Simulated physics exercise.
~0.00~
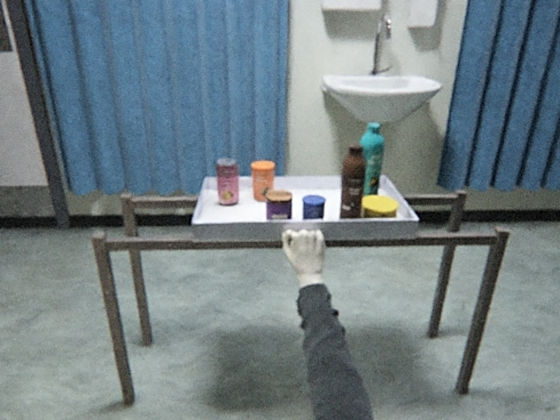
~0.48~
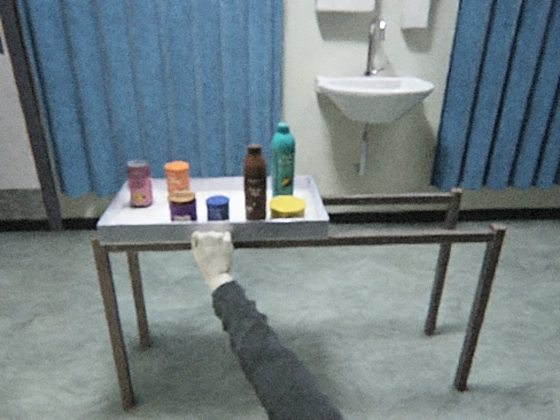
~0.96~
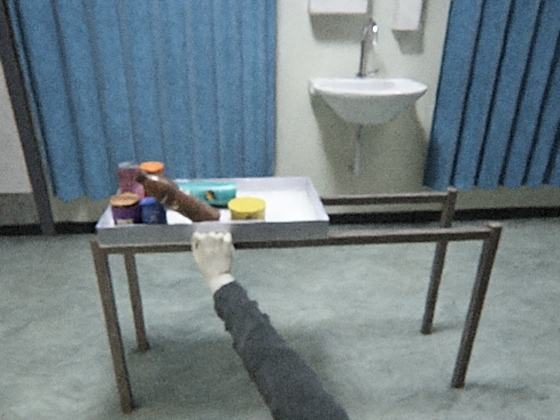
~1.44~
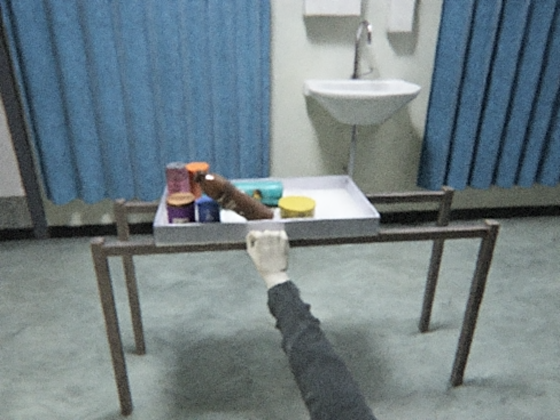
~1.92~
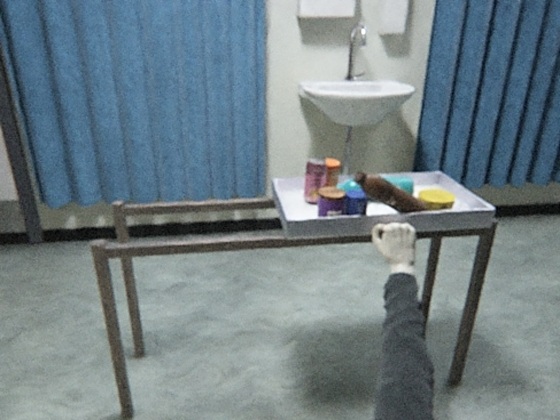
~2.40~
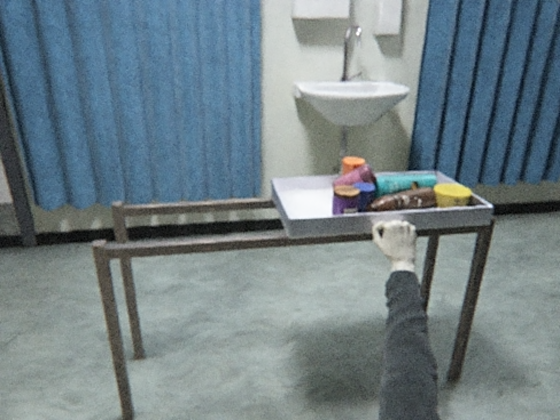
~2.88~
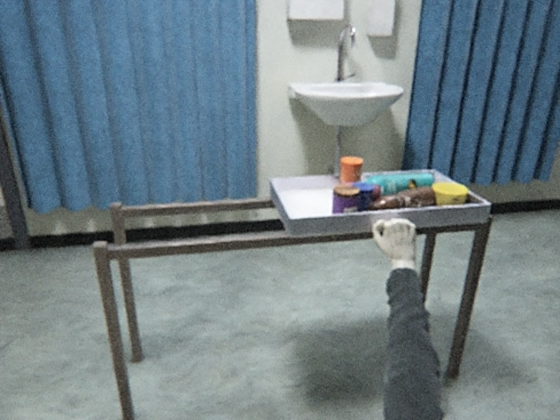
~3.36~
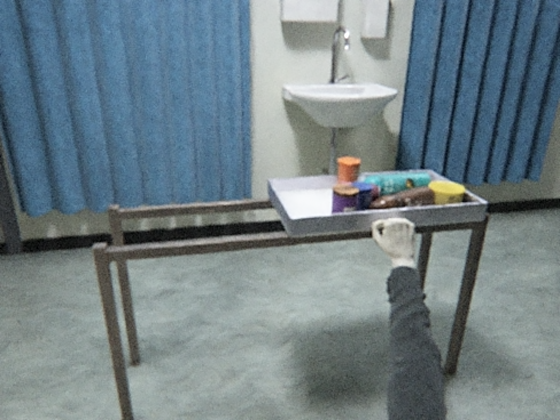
A hand slides a tray left, then right, and three of its containers topple over.
